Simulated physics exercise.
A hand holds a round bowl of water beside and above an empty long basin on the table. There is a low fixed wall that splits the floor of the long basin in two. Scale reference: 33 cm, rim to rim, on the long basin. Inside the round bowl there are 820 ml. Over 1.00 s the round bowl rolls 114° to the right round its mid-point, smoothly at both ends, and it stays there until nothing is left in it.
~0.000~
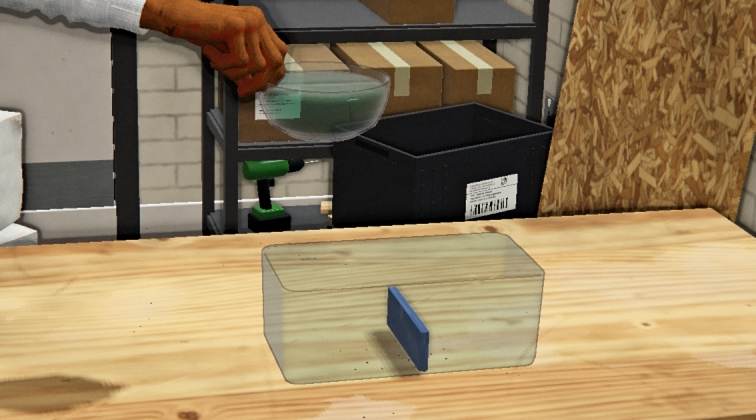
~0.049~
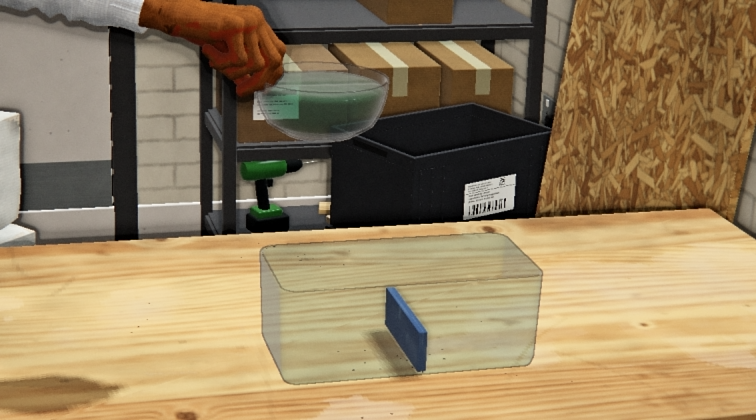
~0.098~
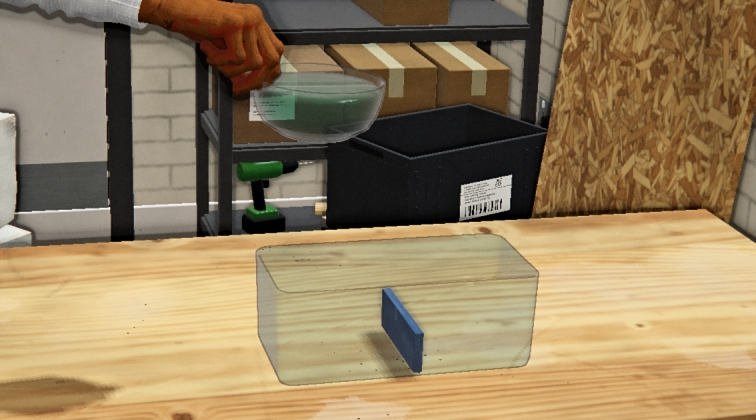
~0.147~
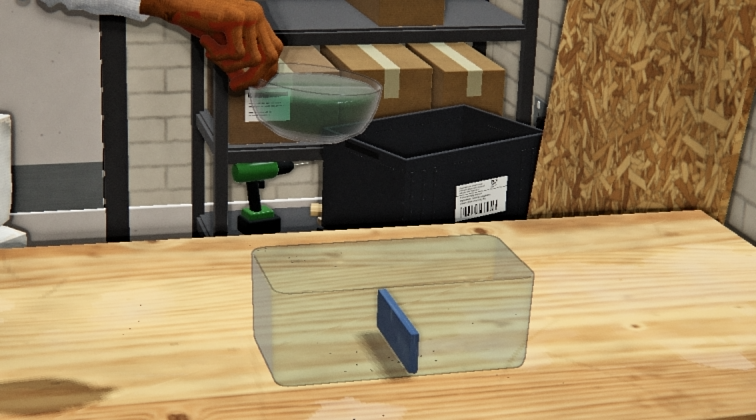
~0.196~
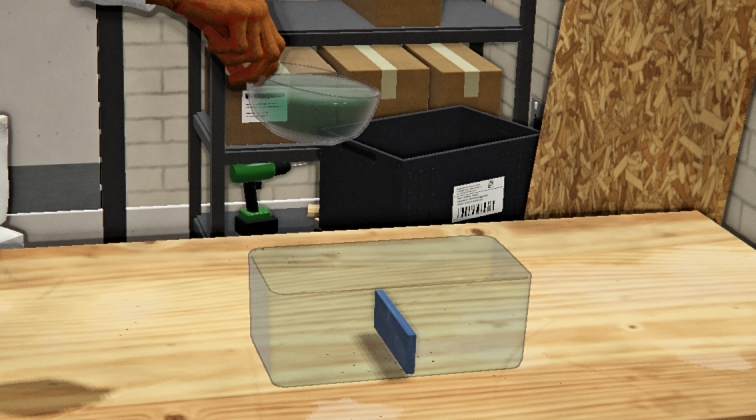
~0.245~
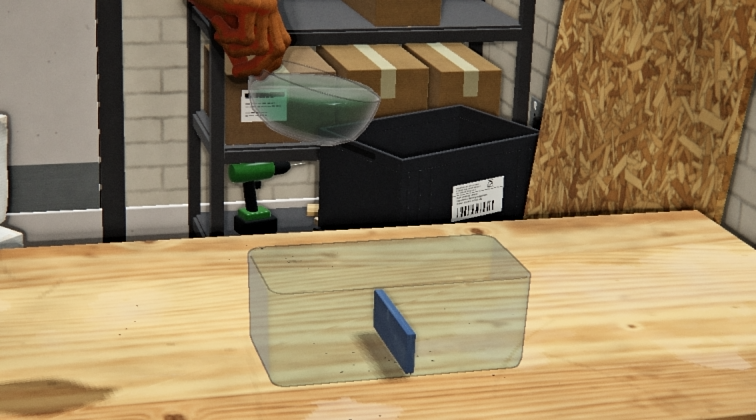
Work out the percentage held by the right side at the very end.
I would put it at 77 per cent.
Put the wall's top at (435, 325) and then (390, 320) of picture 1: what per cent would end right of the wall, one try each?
First try about 50 %, second try about 80 %.
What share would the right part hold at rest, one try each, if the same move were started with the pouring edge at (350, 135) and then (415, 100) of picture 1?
Try 1: Approx. 20 %; try 2: Approx. 85 %.
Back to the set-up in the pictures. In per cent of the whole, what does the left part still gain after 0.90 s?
About 6 percent, give or take.
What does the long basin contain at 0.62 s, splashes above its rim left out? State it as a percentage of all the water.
Around 22 percent.
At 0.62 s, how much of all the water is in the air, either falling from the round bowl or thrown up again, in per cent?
Near 52 in a hundred.
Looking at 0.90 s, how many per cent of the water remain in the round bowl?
Close to 0 percent of the total.
Then, 0.62 s in, the tilt is 78° and 26 per cent is still to pour, 1 is left of the wall and 20 right of it.
Then, 0.90 s in, the tilt is 111° and 0 per cent is still to pour, 15 is left of the wall and 77 right of it.
Then, 1.19 s in, the tilt is 114° and 0 per cent is still to pour, 22 is left of the wall and 77 right of it.
Then, 1.50 s in, the tilt is 114° and 0 per cent is still to pour, 22 is left of the wall and 77 right of it.
Finally, 22 per cent lies left of the wall, 77 right of it and 2 outside.
